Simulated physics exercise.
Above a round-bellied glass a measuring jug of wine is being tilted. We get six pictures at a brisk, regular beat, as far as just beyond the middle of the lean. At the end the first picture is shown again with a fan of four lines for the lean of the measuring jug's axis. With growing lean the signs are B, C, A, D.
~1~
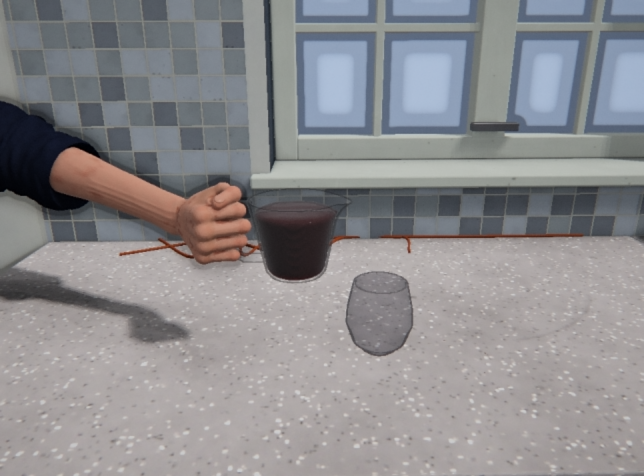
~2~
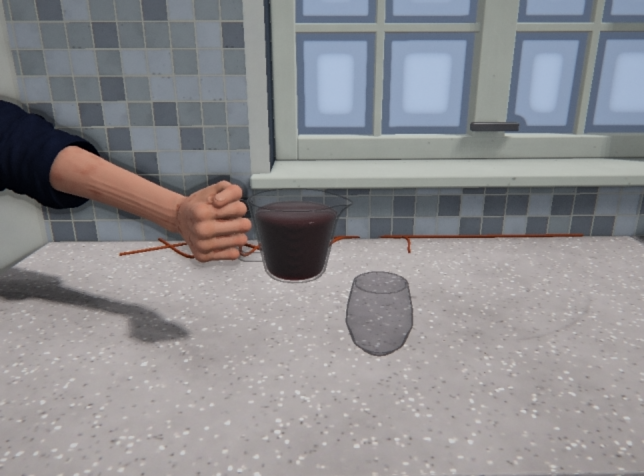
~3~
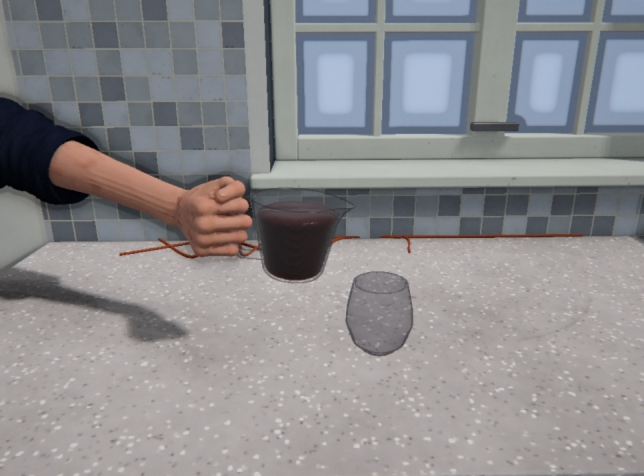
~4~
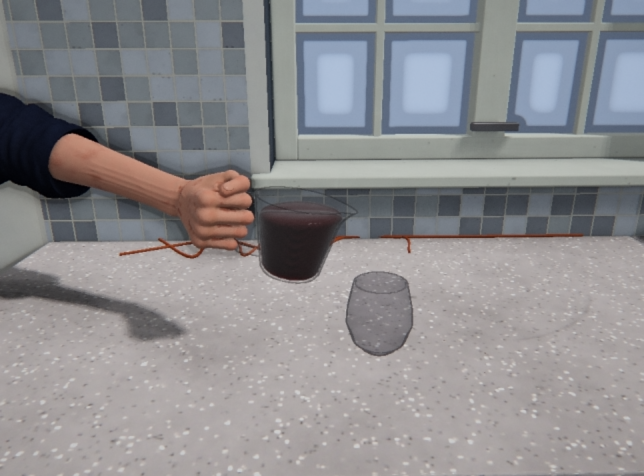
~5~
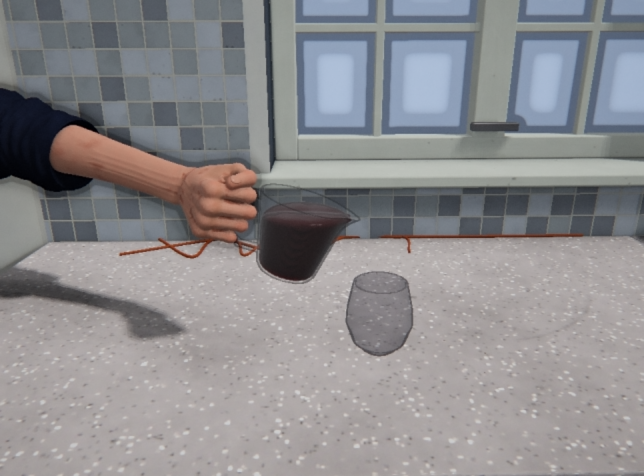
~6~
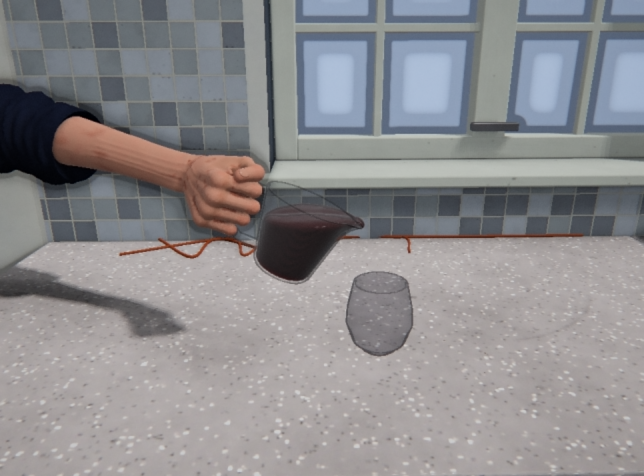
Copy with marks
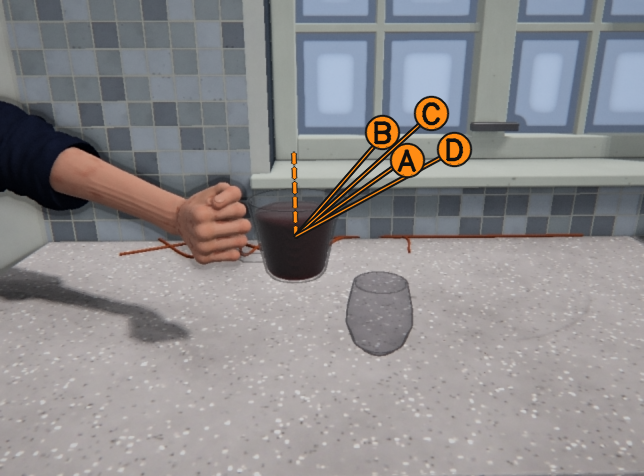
On a speckled kitchen counter, a hand tilting a glass jug of dark wine rightward, the wine reaching its lip above an empty round-bellied glass.
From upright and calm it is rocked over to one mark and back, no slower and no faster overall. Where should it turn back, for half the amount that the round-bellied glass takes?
Go for C.
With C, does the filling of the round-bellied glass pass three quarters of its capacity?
No, it does not.
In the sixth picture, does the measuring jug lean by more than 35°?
No, it does not.
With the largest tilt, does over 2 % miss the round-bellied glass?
Yes, it does.
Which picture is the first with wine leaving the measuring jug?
Picture 6.
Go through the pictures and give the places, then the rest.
In the first frame, upright, lip at (351, 201); rim of the round-bellied glass round (381, 282); nothing has left yet.
In the second frame, upright, lip at (352, 202); nothing has left yet.
In the third frame, tipped about 5°, lip at (354, 206); nothing has left yet.
In the fourth frame, tipped about 10°, lip at (357, 211); nothing has left yet.
In the fifth frame, tipped about 17°, lip at (359, 218); nothing has left yet.
In the sixth frame, tipped about 24°, lip at (360, 226); wine is over the lip, down to (360, 226).
In orange, A at (391, 168); B at (373, 147); C at (418, 125); D at (440, 158).
For line A, the round-bellied glass ends with about 61 % of what it can hold; 3 % of the wine is spilt.
For line B, the round-bellied glass ends with about 38 % of what it can hold.
For line C, the round-bellied glass ends with about 50 % of what it can hold.
For line D, the round-bellied glass ends with about 69 % of what it can hold; 8 % of the wine is spilt.
